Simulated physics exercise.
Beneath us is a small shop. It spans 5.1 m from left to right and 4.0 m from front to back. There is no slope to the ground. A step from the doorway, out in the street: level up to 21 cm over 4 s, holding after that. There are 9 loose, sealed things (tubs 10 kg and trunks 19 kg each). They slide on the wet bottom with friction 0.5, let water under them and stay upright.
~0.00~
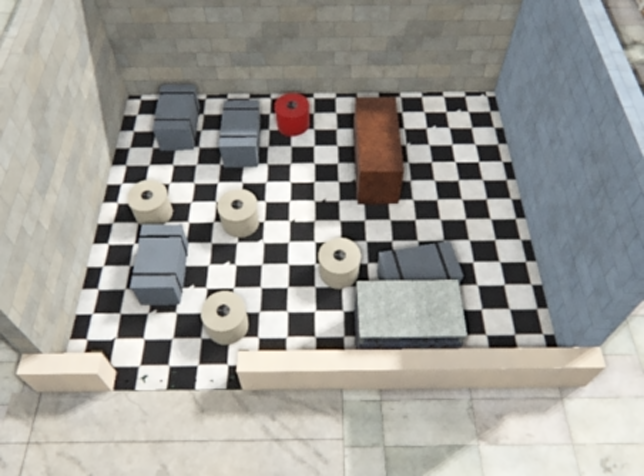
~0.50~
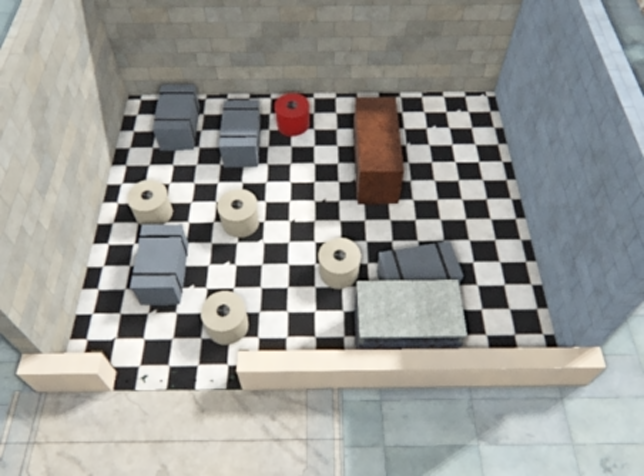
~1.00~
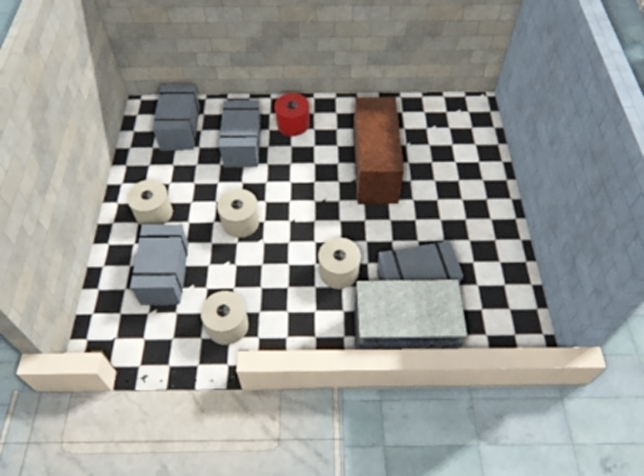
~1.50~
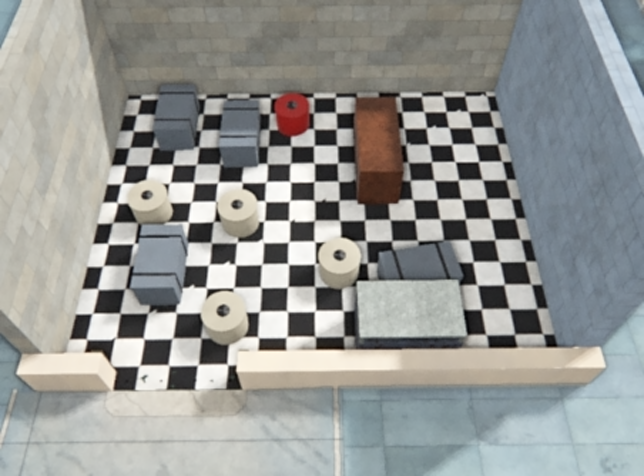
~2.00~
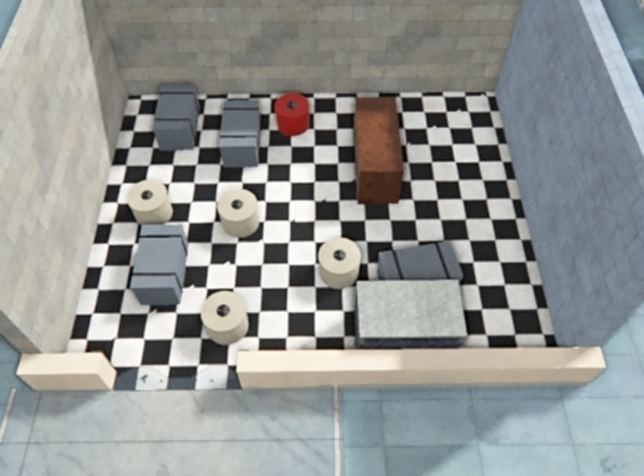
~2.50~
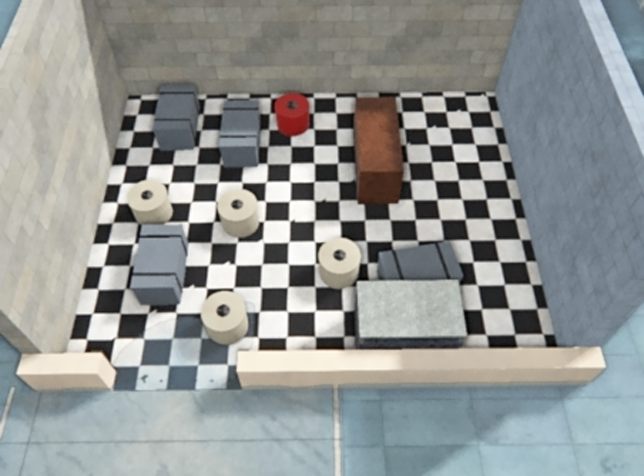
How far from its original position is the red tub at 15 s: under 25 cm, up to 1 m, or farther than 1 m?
It will go beyond a metre.
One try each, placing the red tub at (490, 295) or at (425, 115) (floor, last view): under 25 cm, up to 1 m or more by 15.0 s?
Try one - it is pushed slightly; try two - it is swept a long way.
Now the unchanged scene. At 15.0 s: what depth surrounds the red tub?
Close to 15 centimetres.
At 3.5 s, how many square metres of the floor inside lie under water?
Near 2.0 m2 in all.
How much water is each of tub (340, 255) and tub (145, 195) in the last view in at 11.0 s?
Depth approx. 4 cm / 13 cm.
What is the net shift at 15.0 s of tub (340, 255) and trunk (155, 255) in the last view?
Respectively 100 and 200 centimetres.
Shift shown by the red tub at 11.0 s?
200 cm or so by then.
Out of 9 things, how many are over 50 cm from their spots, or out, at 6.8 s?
That would be 4.
After 3.5 s the red tub is near (292, 105), 0.0 m from its start, aground; 0 afloat.
After 6.8 s the red tub is near (292, 105), 0.0 m from its start, aground; 3 afloat.
After 11.0 s the red tub is near (452, 92), 2.1 m from its start, afloat; 7 afloat.
After 15.0 s the red tub is near (529, 248), 3.4 m from its start, afloat; 8 afloat.
